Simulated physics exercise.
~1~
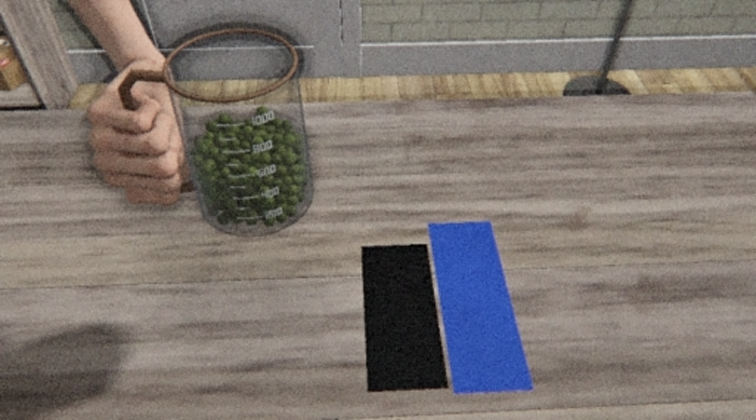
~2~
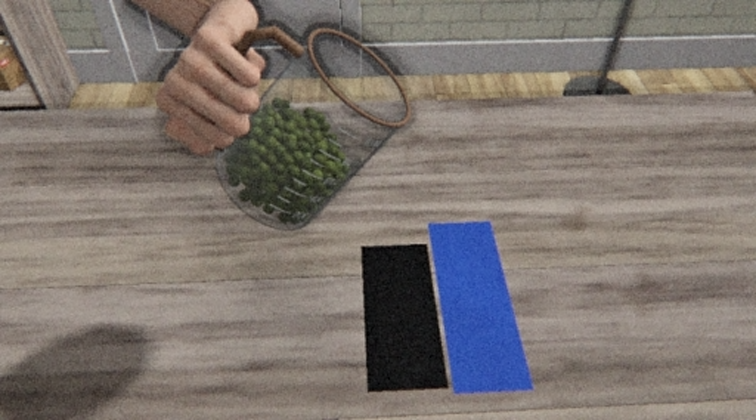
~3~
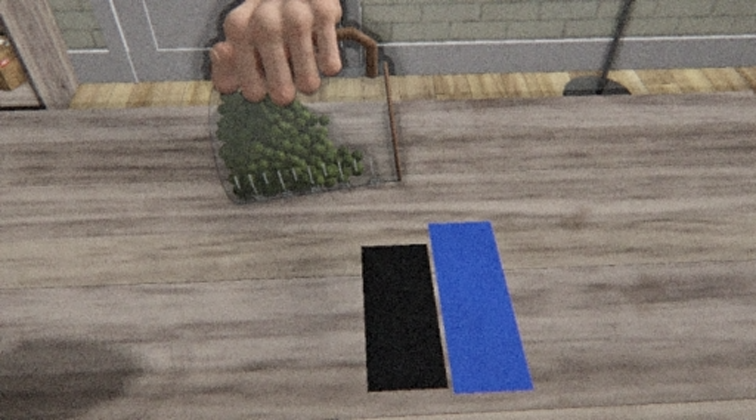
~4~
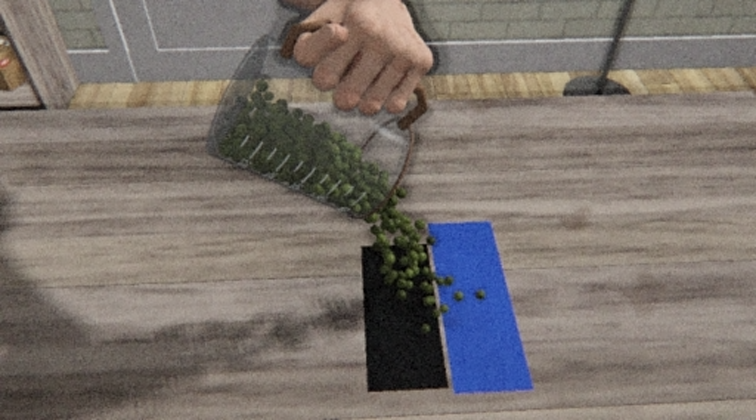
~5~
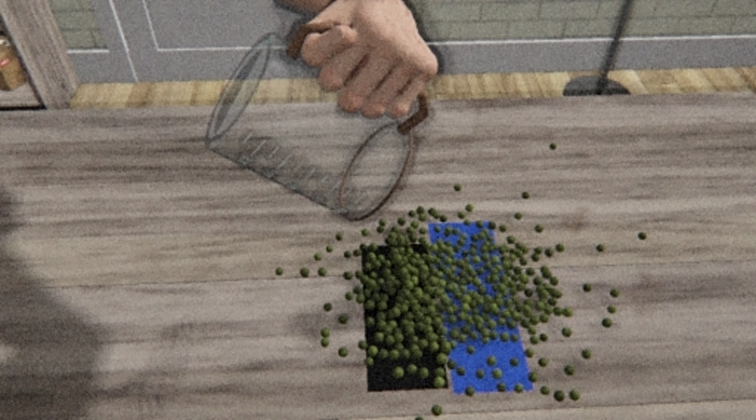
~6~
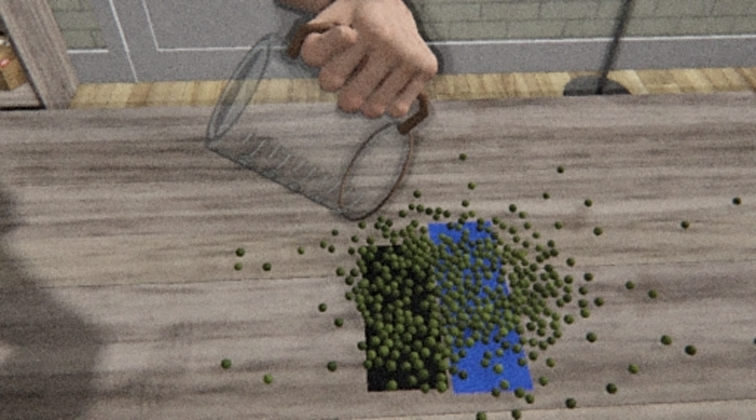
A hand lifted a clear jug of small green olives, moved it right and tipped it over a black mat and a blue mat, pouring until it was empty; the olives piled on both mats and many scattered across the wooden table.
